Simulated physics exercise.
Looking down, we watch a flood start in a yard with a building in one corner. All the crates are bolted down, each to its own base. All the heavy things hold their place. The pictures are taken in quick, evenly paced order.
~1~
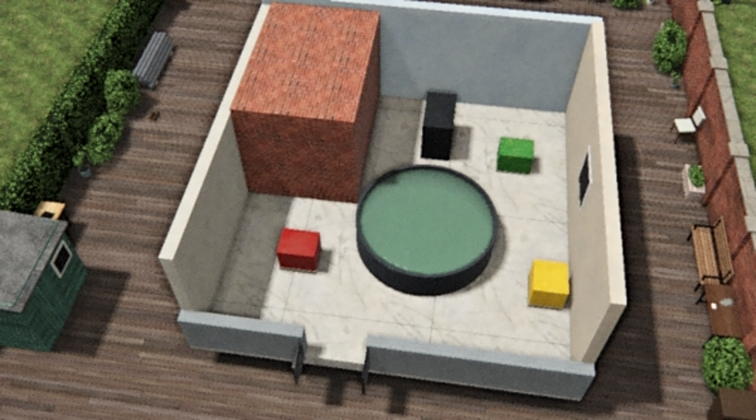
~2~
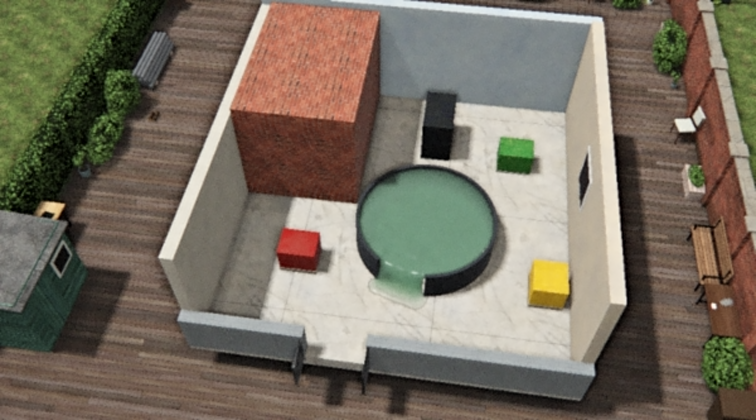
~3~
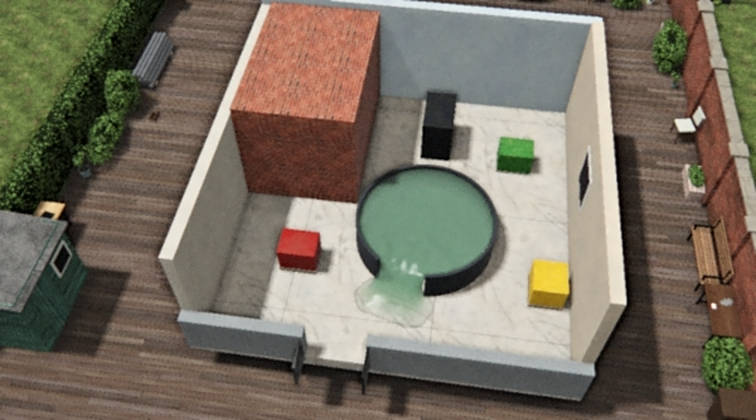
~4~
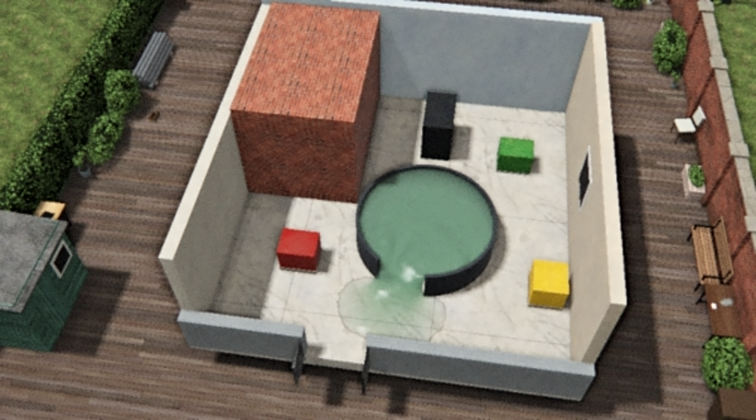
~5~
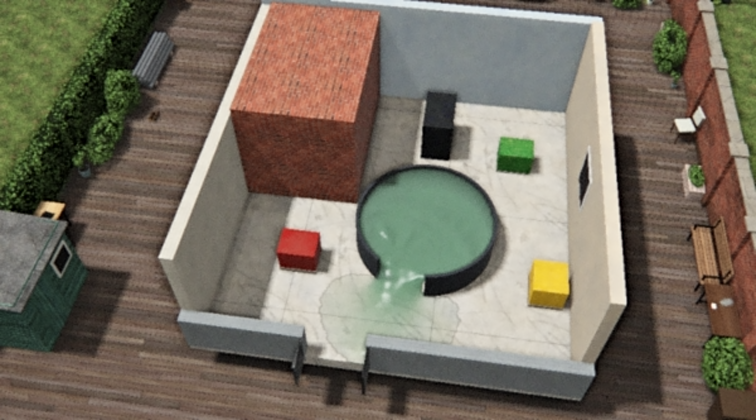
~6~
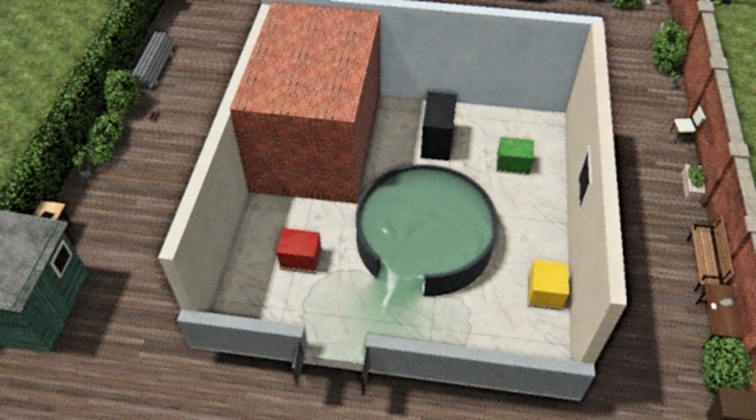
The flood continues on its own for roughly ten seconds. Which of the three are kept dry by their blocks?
The red crate will not be touched. The green crate will be touched. The yellow crate will be touched.
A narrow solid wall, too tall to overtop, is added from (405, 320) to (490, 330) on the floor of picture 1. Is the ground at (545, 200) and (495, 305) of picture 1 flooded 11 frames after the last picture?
Untouched, reached.
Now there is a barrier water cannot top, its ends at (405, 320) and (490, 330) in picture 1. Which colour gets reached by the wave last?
I'd pick the one in green.
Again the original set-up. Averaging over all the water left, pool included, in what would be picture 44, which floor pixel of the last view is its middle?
That puts it at around (412, 266).
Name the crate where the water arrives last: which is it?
I'd say the green-painted one is last.
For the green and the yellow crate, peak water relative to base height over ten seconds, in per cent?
I'd say 150 per cent for the first one and 240 per cent for the second.
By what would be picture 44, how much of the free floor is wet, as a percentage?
About 65 per cent.
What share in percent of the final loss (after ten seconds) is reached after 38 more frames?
Around 75 % of the total, roughly.
A moment on, water covers 15 % of the floor; the red crate water round its plinth, the green crate not reached, the yellow crate not reached.
Next, water covers 30 % of the floor; the red crate water round its plinth, the green crate not reached, the yellow crate not reached.
Then, water covers 45 % of the floor; the red crate water round its plinth, the green crate not reached, the yellow crate water round its plinth.
Later, water covers 65 % of the floor; the red crate water round its plinth, the green crate water round its plinth, the yellow crate water round its plinth.
In the end, water covers 85 % of the floor; the red crate stayed above the water, the green crate was topped, the yellow crate was topped.
